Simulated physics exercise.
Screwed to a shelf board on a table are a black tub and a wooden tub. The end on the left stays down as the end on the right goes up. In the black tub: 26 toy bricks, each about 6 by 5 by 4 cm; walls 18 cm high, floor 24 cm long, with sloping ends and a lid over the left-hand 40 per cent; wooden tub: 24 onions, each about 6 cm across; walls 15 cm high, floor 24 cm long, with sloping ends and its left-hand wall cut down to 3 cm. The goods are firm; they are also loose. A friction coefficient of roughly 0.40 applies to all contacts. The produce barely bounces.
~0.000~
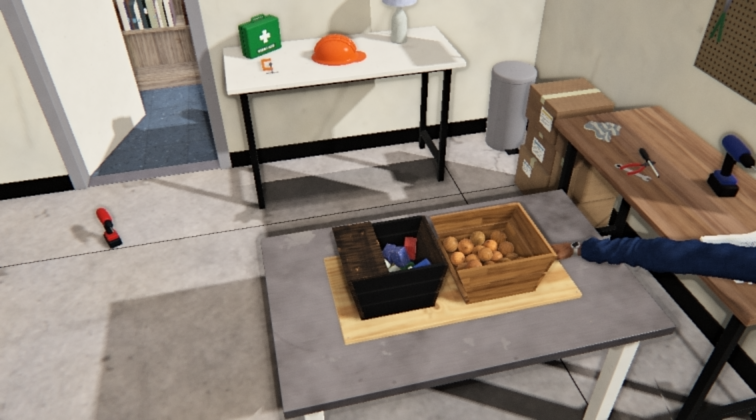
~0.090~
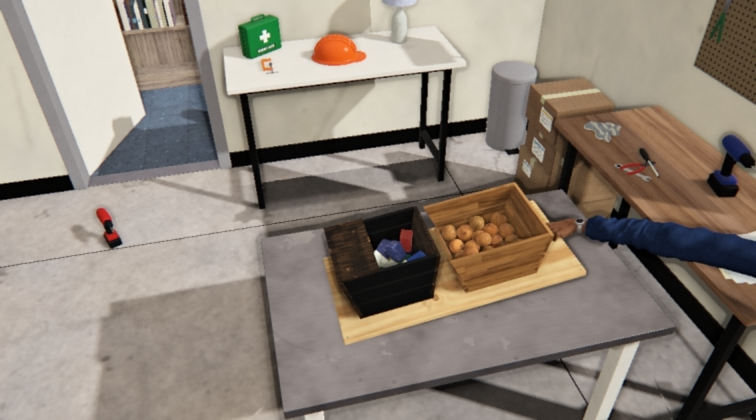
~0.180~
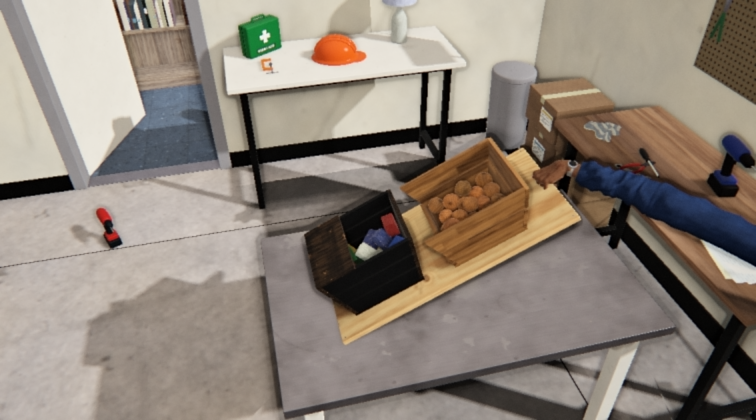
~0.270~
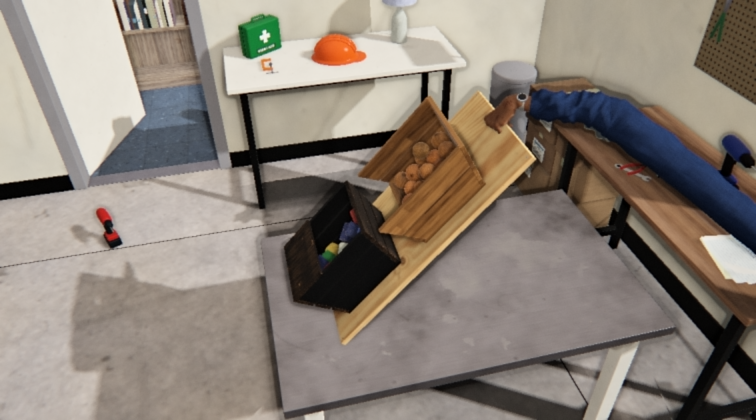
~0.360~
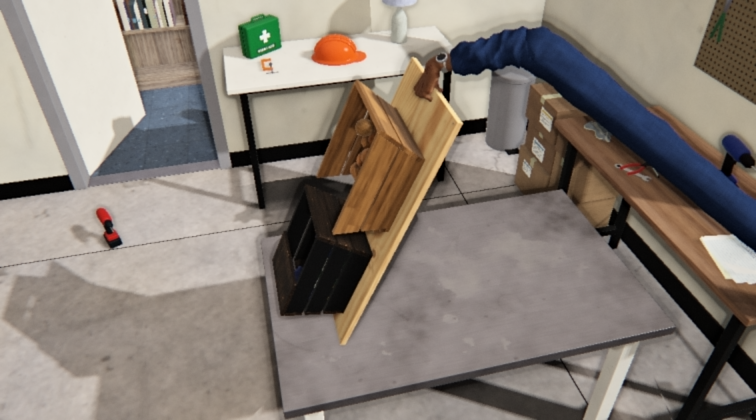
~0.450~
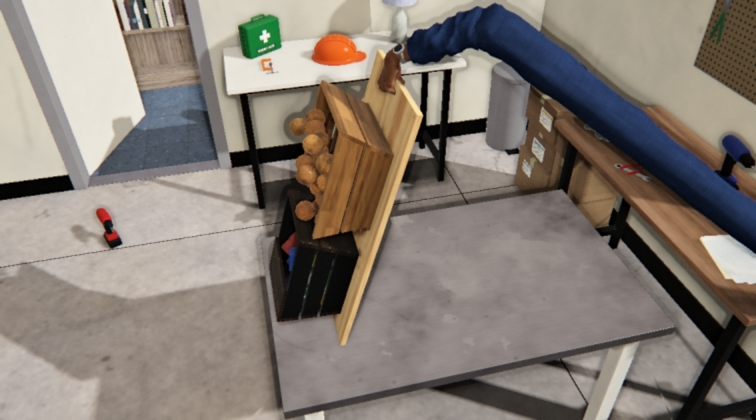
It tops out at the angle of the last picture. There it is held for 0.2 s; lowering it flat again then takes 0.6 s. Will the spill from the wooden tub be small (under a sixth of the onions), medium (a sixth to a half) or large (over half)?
Large.
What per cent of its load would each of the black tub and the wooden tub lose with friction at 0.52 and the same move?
In that case the black tub sheds 0 per cent, while the wooden tub sheds 100 per cent.
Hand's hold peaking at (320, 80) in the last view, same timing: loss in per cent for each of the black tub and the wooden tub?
Then black tub 20, wooden tub 100 per cent.
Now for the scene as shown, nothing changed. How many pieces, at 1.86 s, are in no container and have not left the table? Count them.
Roughly 0.
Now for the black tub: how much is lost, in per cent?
Black tub - about 0 per cent.
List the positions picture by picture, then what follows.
In the first frame (we follow the rim corner now nearest the camera), wooden tub at (458, 272); black tub at (351, 281); tilt 0°; nothing out yet.
In the second frame, wooden tub at (451, 262); black tub at (342, 281); tilt 8°.
In the third frame, wooden tub at (425, 243); black tub at (321, 286); tilt 26°.
In the fourth frame, wooden tub at (379, 231); black tub at (298, 298); tilt 48°.
In the fifth frame, wooden tub at (332, 233); black tub at (285, 312); tilt 66°.
In the sixth frame, wooden tub at (313, 238); black tub at (281, 318); tilt 74°; 4 out, the lowest onion at (305, 164).
After 0.67 s, tilt 74°; 1 of 26 out of the black tub and 24 of 24 out of the wooden tub.
After 0.96 s, tilt 35°; 1 of 26 out of the black tub and 24 of 24 out of the wooden tub.
After 1.35 s, tilt 0°; 1 of 26 out of the black tub and 24 of 24 out of the wooden tub.
Outcome (at 1.86 s), 1 of 26 out of the black tub and 24 of 24 out of the wooden tub. Asked share, 24 of 24, 100 per cent.
